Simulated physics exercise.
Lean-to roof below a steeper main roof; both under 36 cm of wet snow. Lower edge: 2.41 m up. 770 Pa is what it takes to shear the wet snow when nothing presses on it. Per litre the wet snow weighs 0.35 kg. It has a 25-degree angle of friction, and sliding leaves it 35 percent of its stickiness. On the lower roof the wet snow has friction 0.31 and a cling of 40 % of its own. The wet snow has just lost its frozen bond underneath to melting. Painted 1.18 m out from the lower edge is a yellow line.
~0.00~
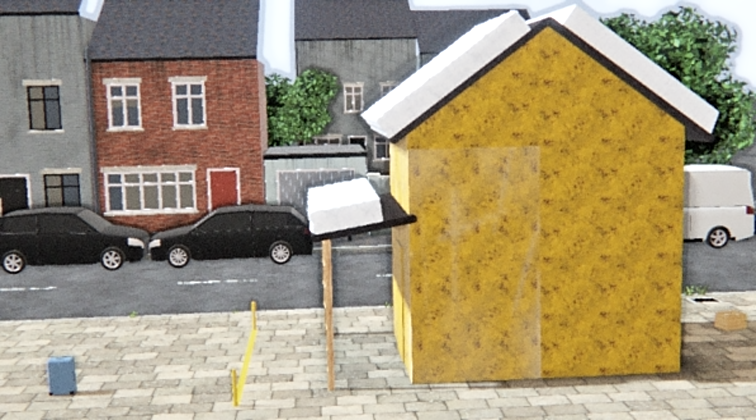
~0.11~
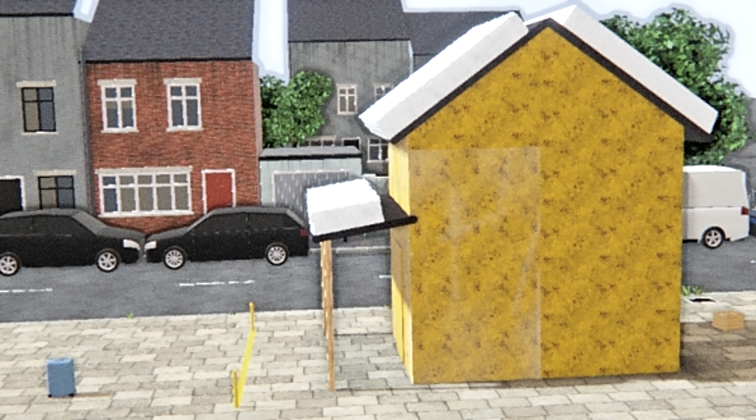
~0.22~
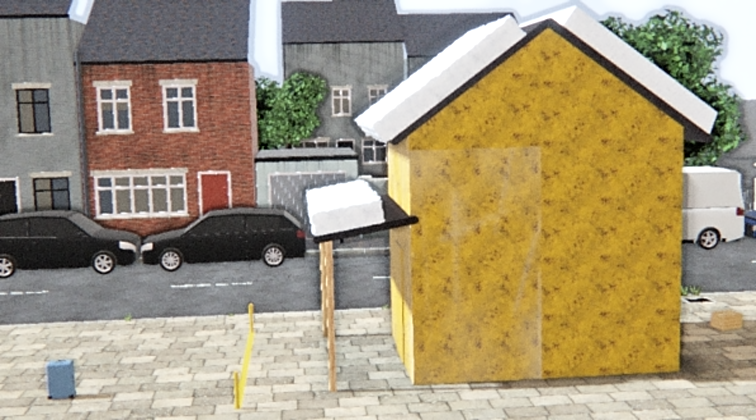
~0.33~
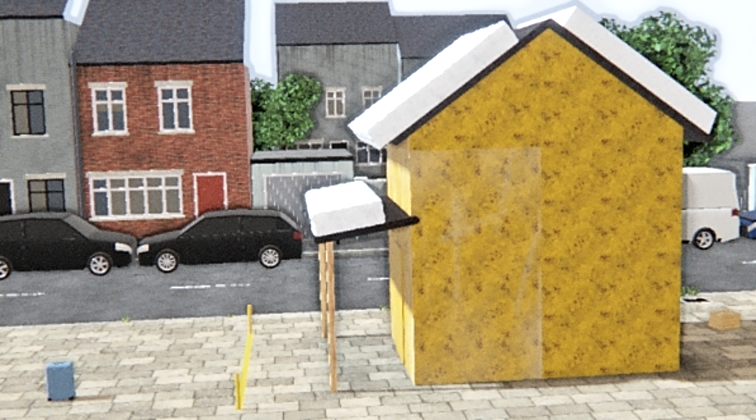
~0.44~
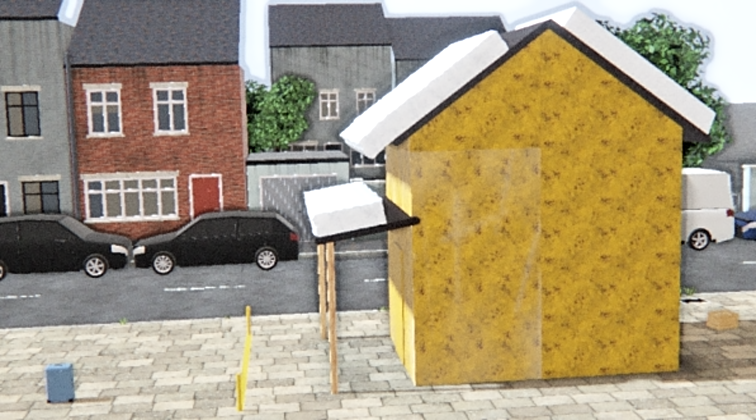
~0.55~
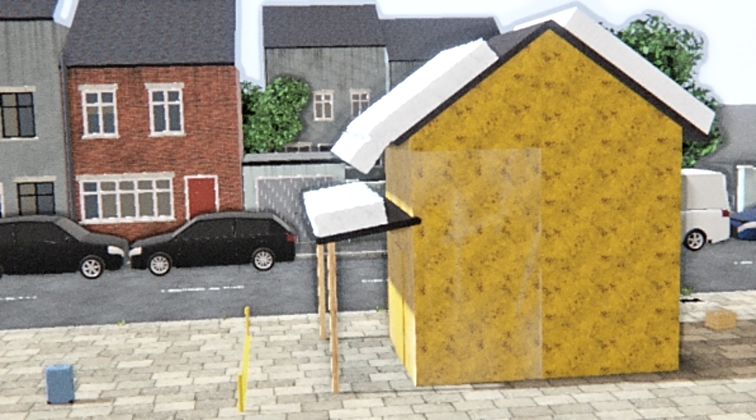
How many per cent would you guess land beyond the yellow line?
I would say 62 percent.
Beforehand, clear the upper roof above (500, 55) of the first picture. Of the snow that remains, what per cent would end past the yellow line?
I'd put it at around 55 percent.
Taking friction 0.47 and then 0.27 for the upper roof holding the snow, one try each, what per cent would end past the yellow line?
Respectively 50 percent and 60 percent.
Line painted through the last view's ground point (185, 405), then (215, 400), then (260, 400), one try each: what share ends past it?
I'd guess near 45 %, then near 50 %, and near 70 % on the last try.
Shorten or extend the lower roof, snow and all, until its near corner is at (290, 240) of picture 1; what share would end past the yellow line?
65 per cent or thereabouts.
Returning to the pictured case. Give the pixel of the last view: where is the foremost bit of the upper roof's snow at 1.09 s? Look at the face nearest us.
Look roughly at (280, 238).
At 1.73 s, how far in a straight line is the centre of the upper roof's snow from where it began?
I'd say close to 5.6 m.
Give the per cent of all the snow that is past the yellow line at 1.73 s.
55 percent.
After 1.09 s, none is below the lower edge and 0 % is past the line.
After 1.73 s, 77 % is below the lower edge and 53 % is past the line.
After 2.36 s, 78 % is below the lower edge and 62 % is past the line.
After 3.00 s, 78 % is below the lower edge and 62 % is past the line.
After 3.10 s, at the end, 78 % is below the lower edge and 62 % is past the line.
